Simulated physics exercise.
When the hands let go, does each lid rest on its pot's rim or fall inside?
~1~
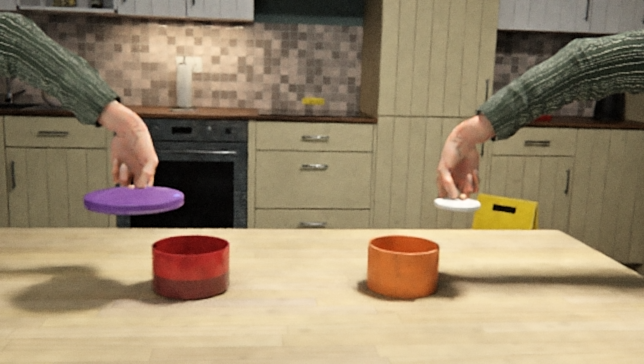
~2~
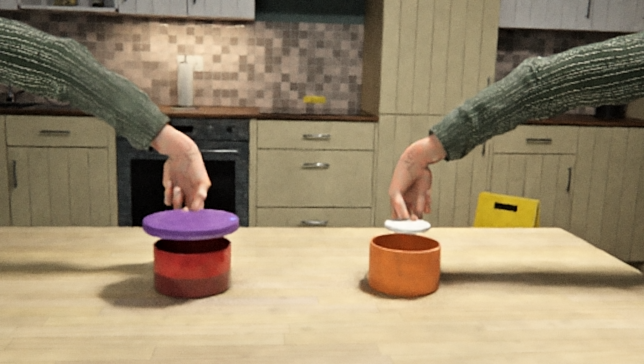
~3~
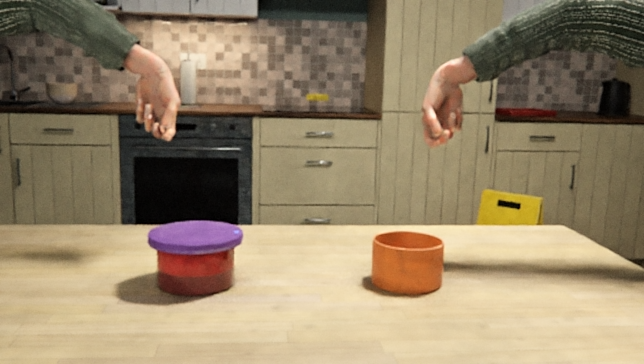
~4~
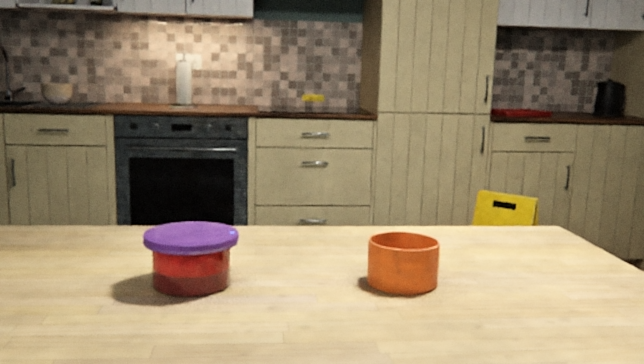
The purple lid rests on the rim of the red pot and covers it. The white lid slips past the rim of the orange pot and falls inside.
In a kitchen, two hands release lids; the purple one covers its pot, the white one drops inside.
